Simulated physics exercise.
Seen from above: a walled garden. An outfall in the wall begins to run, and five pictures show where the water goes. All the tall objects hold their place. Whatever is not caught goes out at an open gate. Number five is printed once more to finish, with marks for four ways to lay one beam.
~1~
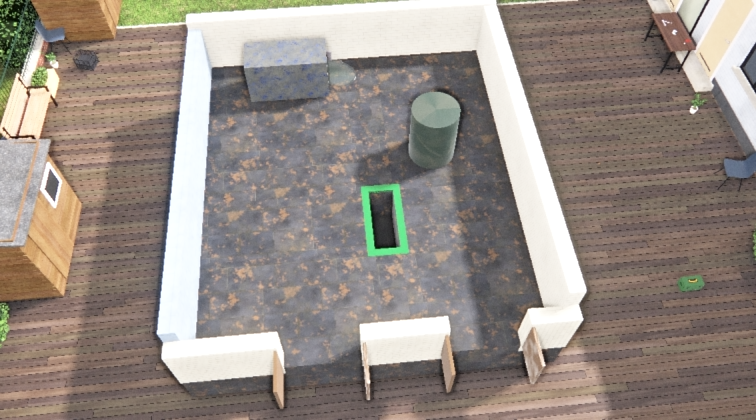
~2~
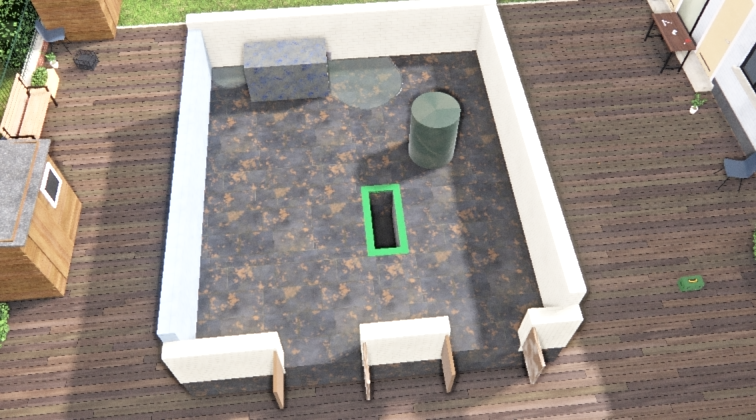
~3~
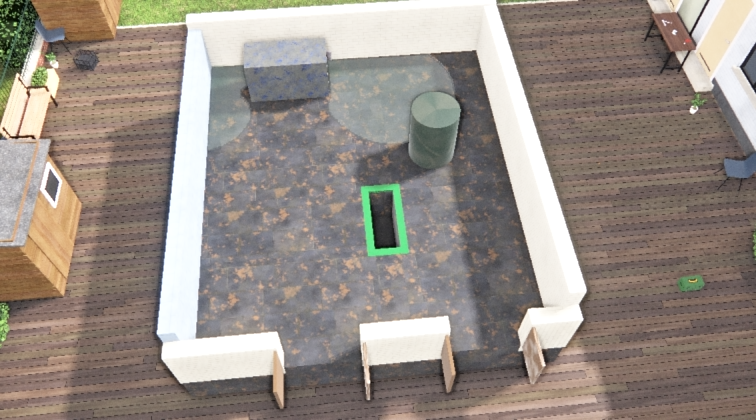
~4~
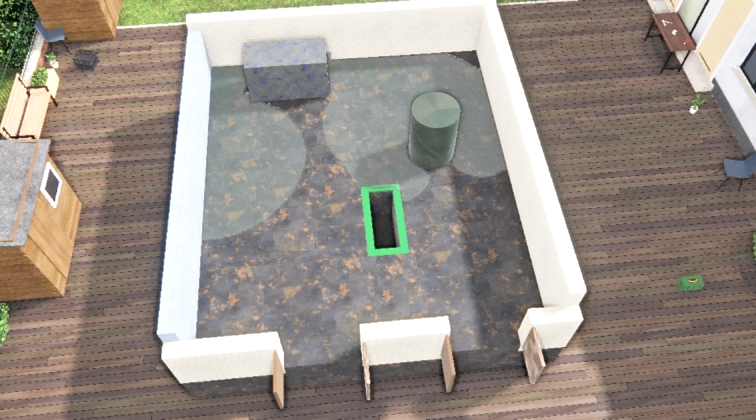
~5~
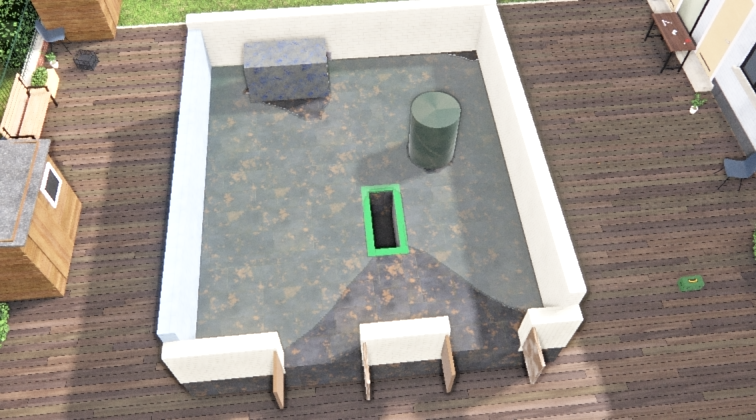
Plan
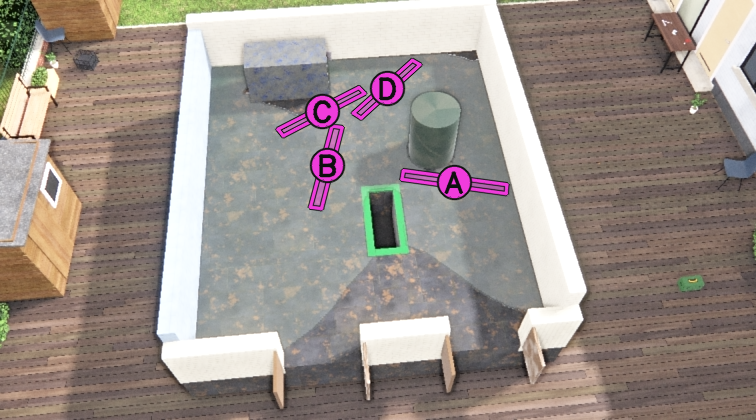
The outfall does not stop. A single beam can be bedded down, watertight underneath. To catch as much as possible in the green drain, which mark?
Go for A.
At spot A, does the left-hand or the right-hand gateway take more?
The left one.
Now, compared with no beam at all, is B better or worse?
It is worse.
In magenta, A from (402, 174) to (506, 189); B from (315, 207) to (337, 126); C from (280, 132) to (361, 90); D from (357, 115) to (416, 62).
With A, about 19 % of the stream goes into the green drain, about 79 % out by the gates.
With B, about 12 % of the stream goes into the green drain, about 88 % out by the gates.
With C, about 11 % of the stream goes into the green drain, about 89 % out by the gates.
With D, about 10 % of the stream goes into the green drain, about 89 % out by the gates.
